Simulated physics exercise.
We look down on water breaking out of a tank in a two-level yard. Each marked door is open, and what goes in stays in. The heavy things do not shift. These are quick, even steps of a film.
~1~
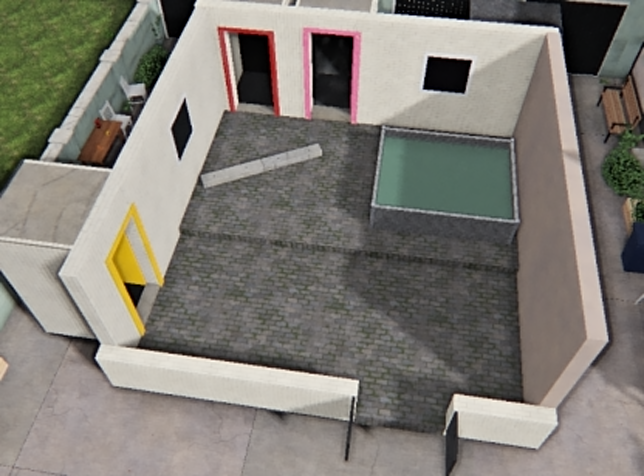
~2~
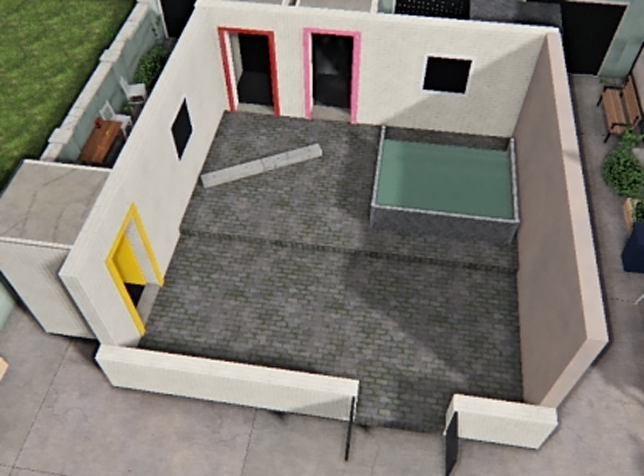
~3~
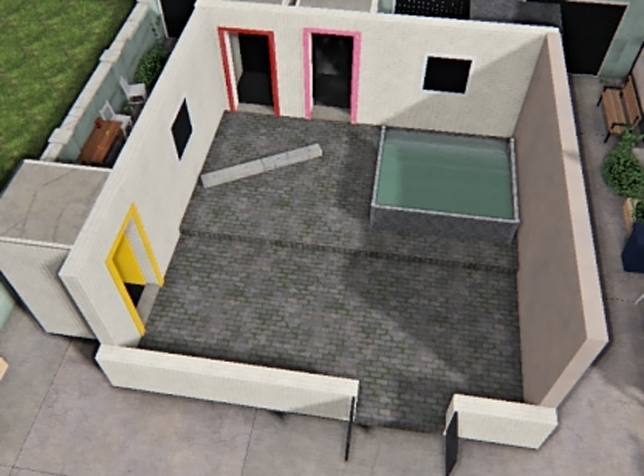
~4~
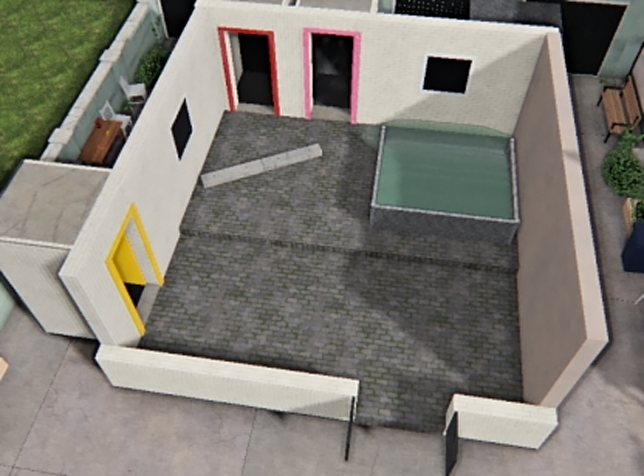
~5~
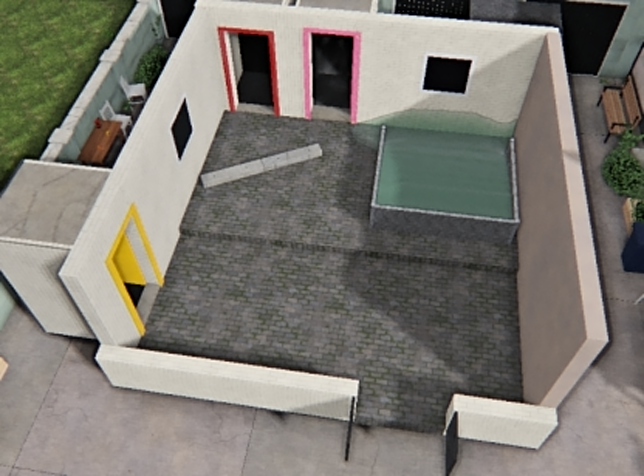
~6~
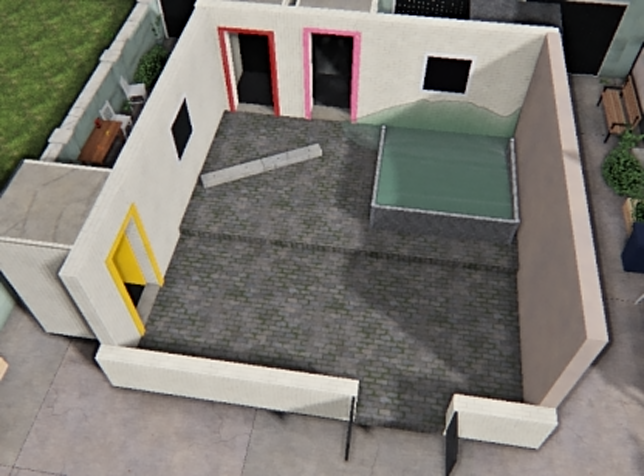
The video shows a walled, paved yard with an open tank of still green water in its far right corner; the surface ripples, then water pours out on the tank's far side and spreads left along the back wall.
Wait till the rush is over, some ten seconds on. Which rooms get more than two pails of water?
One by one: The red door floods; the yellow door holds within the limit; the pink door holds within the limit.
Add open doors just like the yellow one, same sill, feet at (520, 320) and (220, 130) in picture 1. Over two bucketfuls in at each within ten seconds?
One after the other: Stays under, takes more.
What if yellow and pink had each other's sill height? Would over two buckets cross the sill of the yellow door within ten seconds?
In short: Yellow holds.
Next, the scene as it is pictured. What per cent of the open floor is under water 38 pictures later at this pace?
Close to 55 %.
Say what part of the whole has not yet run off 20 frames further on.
Close to 100 %.
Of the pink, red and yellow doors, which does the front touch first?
I say the pink-painted one.
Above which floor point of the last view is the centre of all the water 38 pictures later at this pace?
Roughly at (382, 185).
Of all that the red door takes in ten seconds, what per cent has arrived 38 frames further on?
Roughly 30 per cent.
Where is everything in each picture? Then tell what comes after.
In the first picture, still water in the open tank at (445, 175).
In the second picture, the front is at a hidden place, out from the gap on the open tank's far side.
In the third picture, water pours out on the open tank's far side and has run to a hidden place.
In the fourth picture, water pours out on the open tank's far side and has run to (370, 129).
In the fifth picture, water pours out on the open tank's far side and has run to (357, 124).
In the sixth picture, water pours out on the open tank's far side and has run to (344, 123).
A moment on, water covers 10 % of the floor; the red door not reached, the yellow door not reached, the pink door wet at the sill, nothing in.
Next, water covers 25 % of the floor; the red door wet at the sill, nothing in, the yellow door not reached, the pink door wet at the sill, nothing in.
Then, water covers 45 % of the floor; the red door under two buckets in, the yellow door not reached, the pink door wet at the sill, nothing in.
Later, water covers 55 % of the floor; the red door far over two buckets in, the yellow door wet at the sill, nothing in, the pink door wet at the sill, nothing in.
In the end, water covers 75 % of the floor; the red door far over two buckets in, the yellow door wet at the sill, nothing in, the pink door wet at the sill, nothing in.
